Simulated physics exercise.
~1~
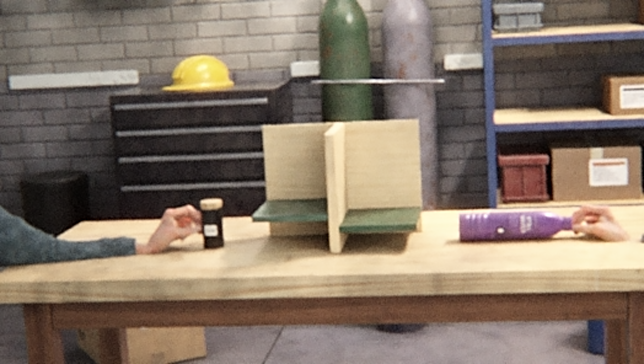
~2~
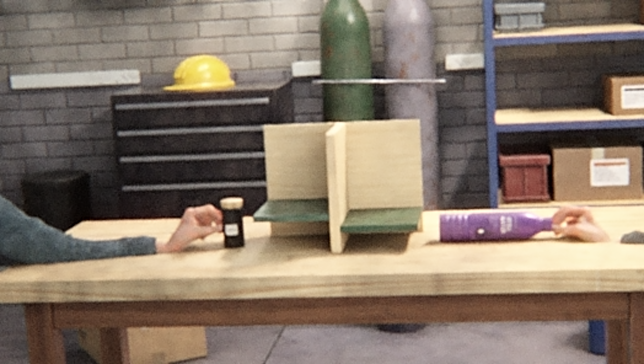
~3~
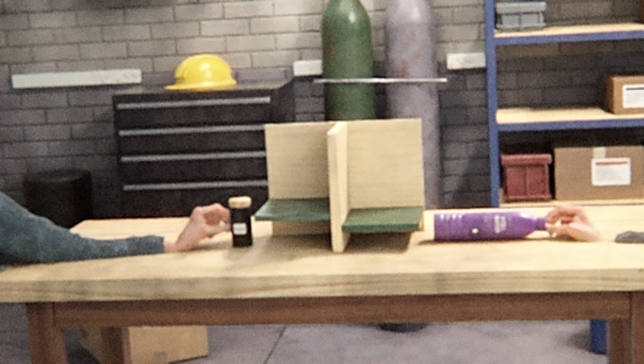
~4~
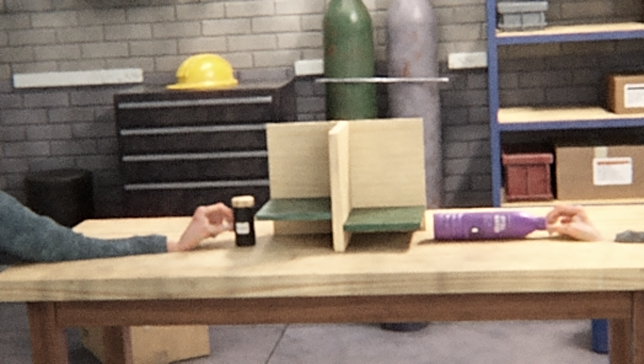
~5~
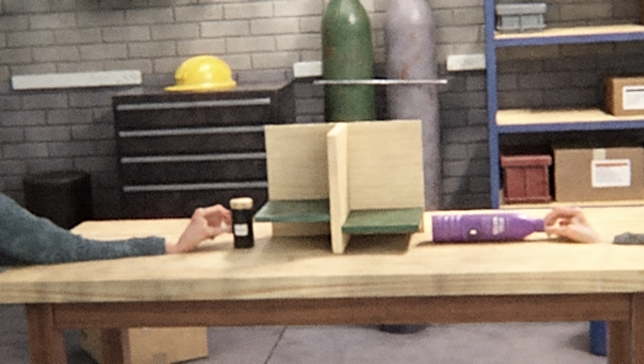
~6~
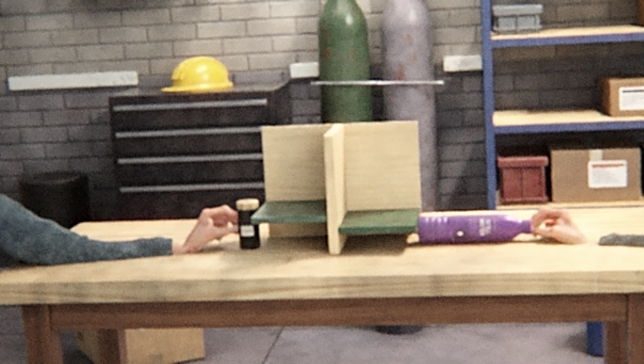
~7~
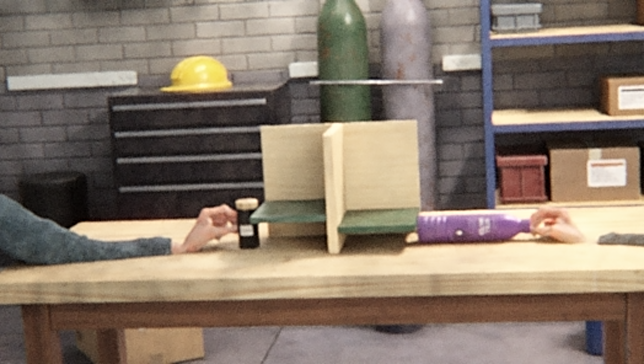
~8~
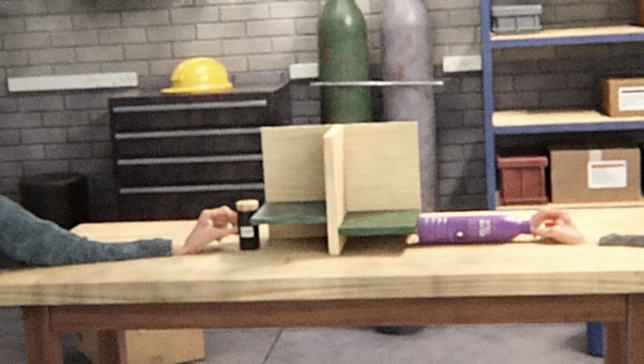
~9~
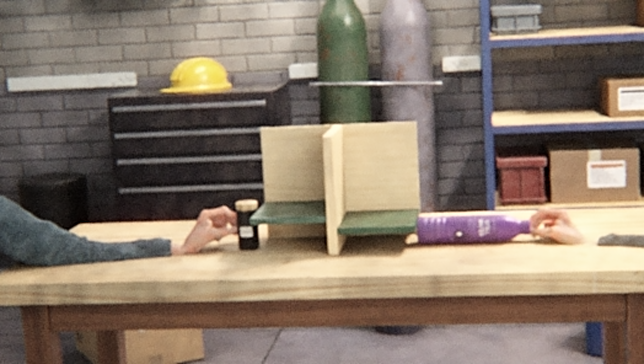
At first, a small wooden shelf with green boards stands on a workbench, while a hand at the left holds an upright black shaker and a hand at the right holds a purple bottle lying on its side. Both hands push inward, sliding the shaker right and the bottle left toward the shelf. They slow down and pause close to its sides. Then each item edges a little further in, until it meets the end of a green board. There both stop, still outside the shelf, with the hands resting on them.
